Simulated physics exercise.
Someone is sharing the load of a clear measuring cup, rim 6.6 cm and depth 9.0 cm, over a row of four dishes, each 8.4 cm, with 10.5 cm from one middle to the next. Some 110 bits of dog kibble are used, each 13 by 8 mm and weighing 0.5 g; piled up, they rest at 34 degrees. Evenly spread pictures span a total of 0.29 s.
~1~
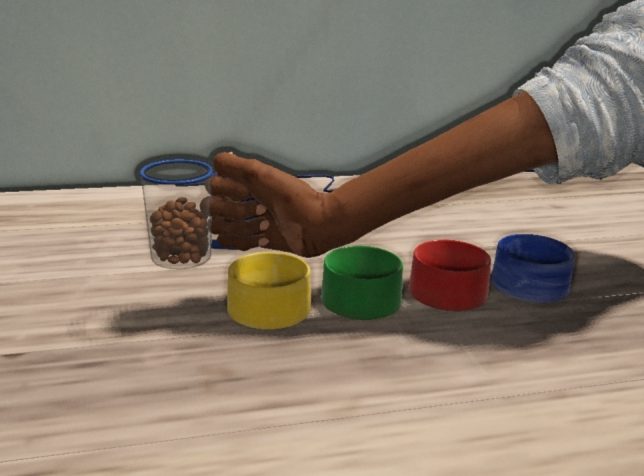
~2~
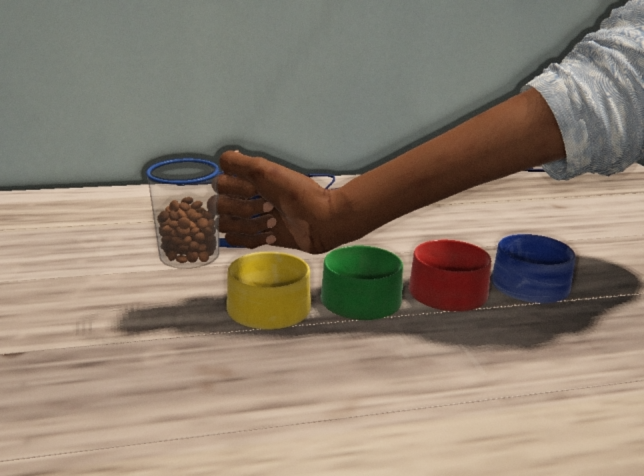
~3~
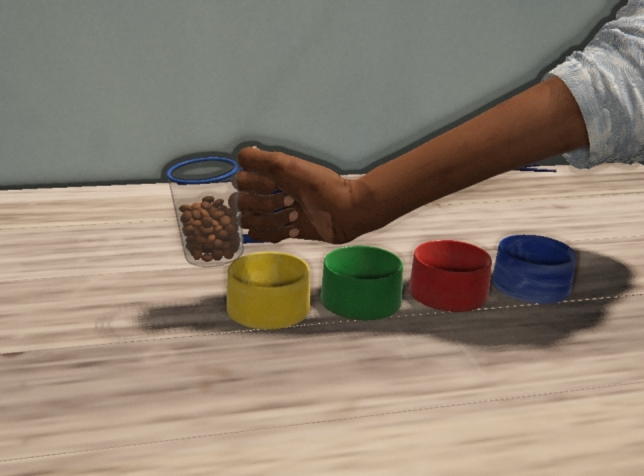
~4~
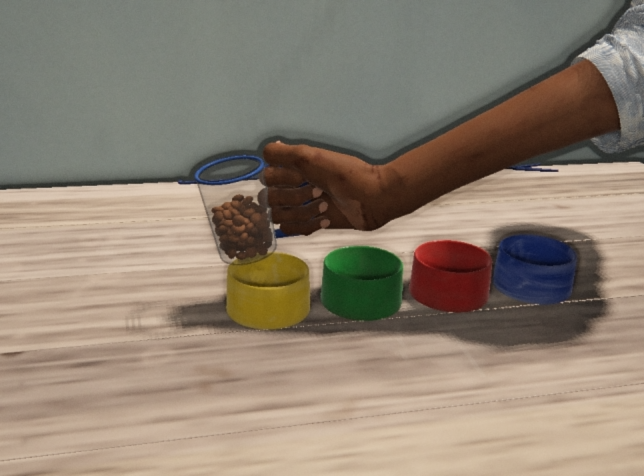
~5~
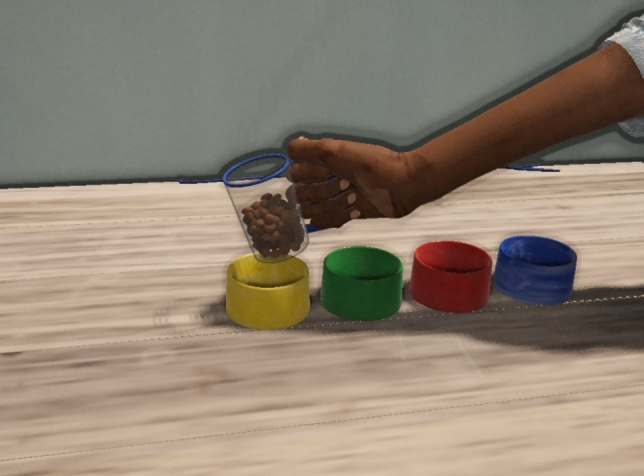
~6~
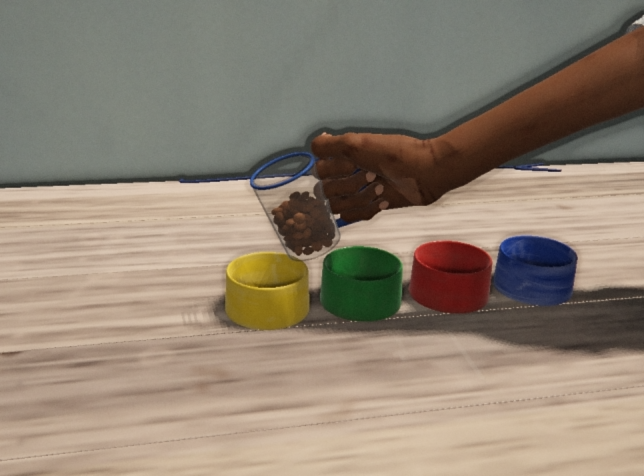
A bare forearm with a pale grey sleeve reaches in from the right over a light wooden table before a grey-green wall, seen from slightly above by a still camera. The hand is at a clear, blue-rimmed cup partly filled with brown pieces, behind a row of yellow, green, red and blue dishes. Hand and cup move steadily right, from left of the yellow dish to above the gap beside the green one, the cup gradually leaning leftward.
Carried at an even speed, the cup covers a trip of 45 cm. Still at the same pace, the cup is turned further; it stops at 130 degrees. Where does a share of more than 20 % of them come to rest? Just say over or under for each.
Red: Within a fifth; blue: Beyond a fifth; green: Within a fifth; yellow: Within a fifth; counter: Within a fifth.
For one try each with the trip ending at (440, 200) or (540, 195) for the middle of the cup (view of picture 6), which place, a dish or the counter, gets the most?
I'd bet on counter for the first try and counter for the second.
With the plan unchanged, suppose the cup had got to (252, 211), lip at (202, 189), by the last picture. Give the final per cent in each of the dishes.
In the end red holds 30, blue holds 40, green holds 0, yellow holds 0.
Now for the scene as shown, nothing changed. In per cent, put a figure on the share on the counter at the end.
I'd put it near 0 per cent.
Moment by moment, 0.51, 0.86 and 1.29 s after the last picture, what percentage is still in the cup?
About 100, 100, 0 per cent.
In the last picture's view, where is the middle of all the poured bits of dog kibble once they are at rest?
Approximately (534, 272) in the last view.
Then, 0.51 s after the last picture, tilt 73 degrees; cup holds 100 %.
Then, 0.86 s after the last picture, tilt 108 degrees; cup holds 100 %.
Then, 1.29 s after the last picture, tilt 130 degrees; cup holds 0 %, blue 100 %.
In the end, red 0 %, blue 100 %, green 0 %, yellow 0 %, counter 0 %.
